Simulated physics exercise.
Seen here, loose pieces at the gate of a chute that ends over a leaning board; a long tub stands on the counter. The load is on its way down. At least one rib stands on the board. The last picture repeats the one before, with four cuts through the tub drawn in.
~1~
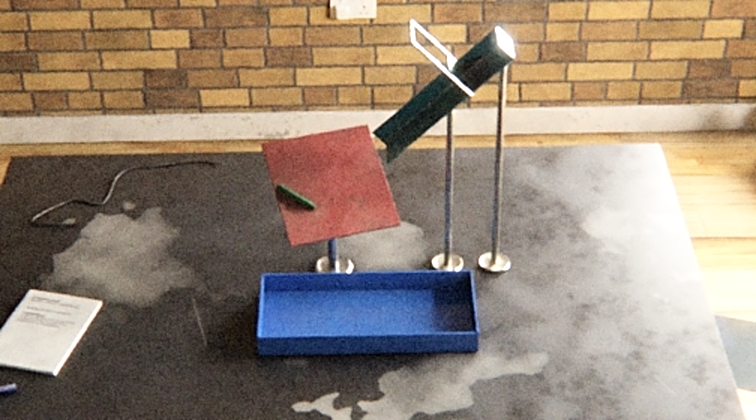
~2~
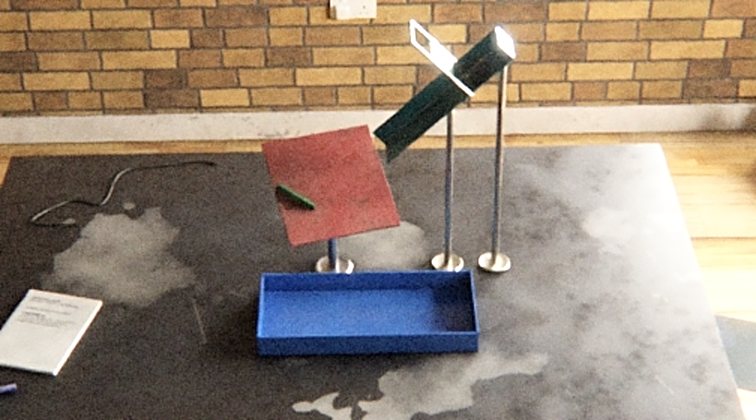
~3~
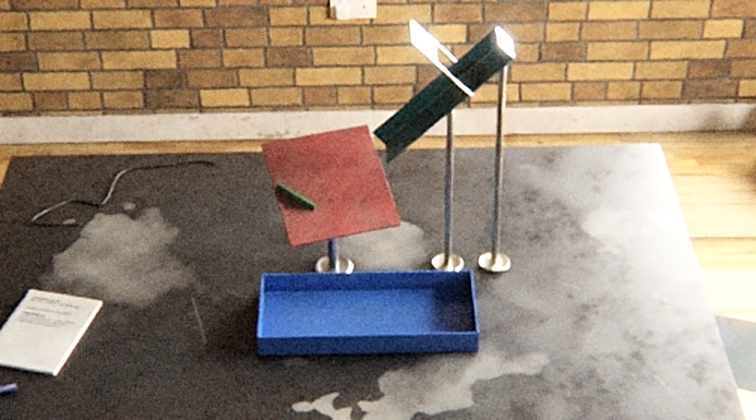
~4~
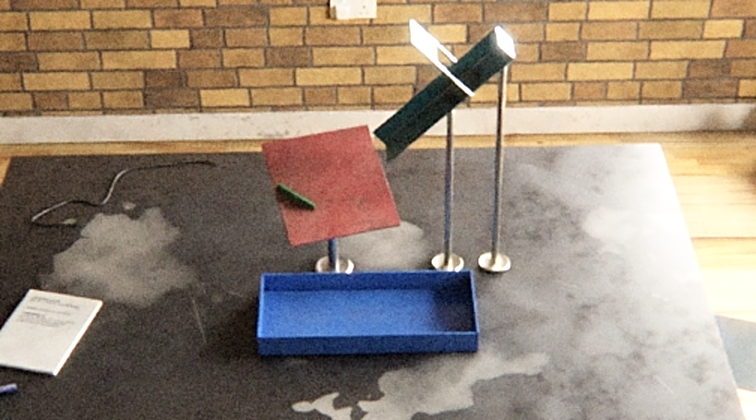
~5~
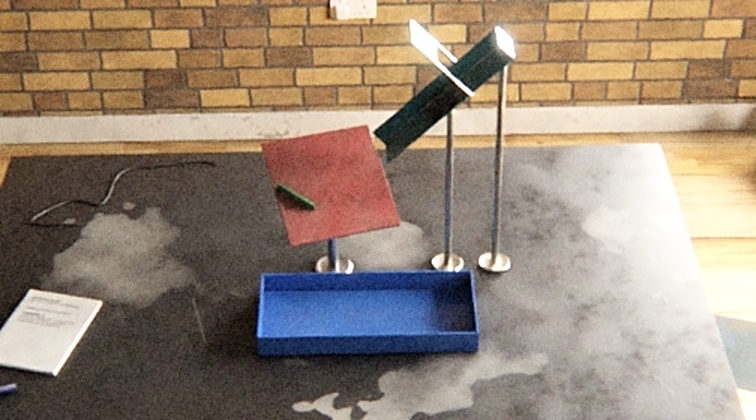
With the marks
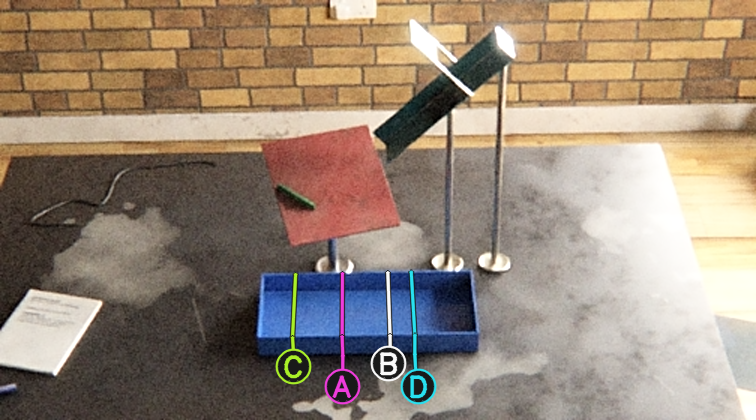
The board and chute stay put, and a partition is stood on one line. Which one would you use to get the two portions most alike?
Use line A.
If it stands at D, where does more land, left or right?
The left side.
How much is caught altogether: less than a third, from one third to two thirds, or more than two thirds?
It is more than two thirds.
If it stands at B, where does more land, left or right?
The left side.
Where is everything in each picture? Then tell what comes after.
The first picture shows load behind the gate near (475, 75), black beans; lip of the chute near (387, 154), sloping fairly steeply.
The second picture shows middle of the board near (330, 183), tilted gently; middle of its low edge near (347, 235); of its high edge near (315, 133).
The third picture shows front corners of the tub near (258, 337) and (478, 333), empty; front of the load near (460, 84).
The fourth picture shows middle of the load near (460, 90); its front near (448, 98), close to a quarter of the way to the lip; rib from (278, 184) to (315, 205).
The fifth picture shows middle of the load near (446, 102); its front near (427, 120), close to half of the way to the lip.
On the marked copy, line A crosses the front rim at (342, 335); line B crosses the front rim at (390, 334); line C crosses the front rim at (292, 336); line D crosses the front rim at (414, 334).
Choosing A, of what is caught, close to two thirds on the left of the divider, close to a third on the right.
Choosing B, of what is caught, all but a few on the left of the divider, a small share on the right.
Choosing C, of what is caught, only a few on the left of the divider, all but a few on the right.
Choosing D, of what is caught, all but a few on the left of the divider, only a few on the right.
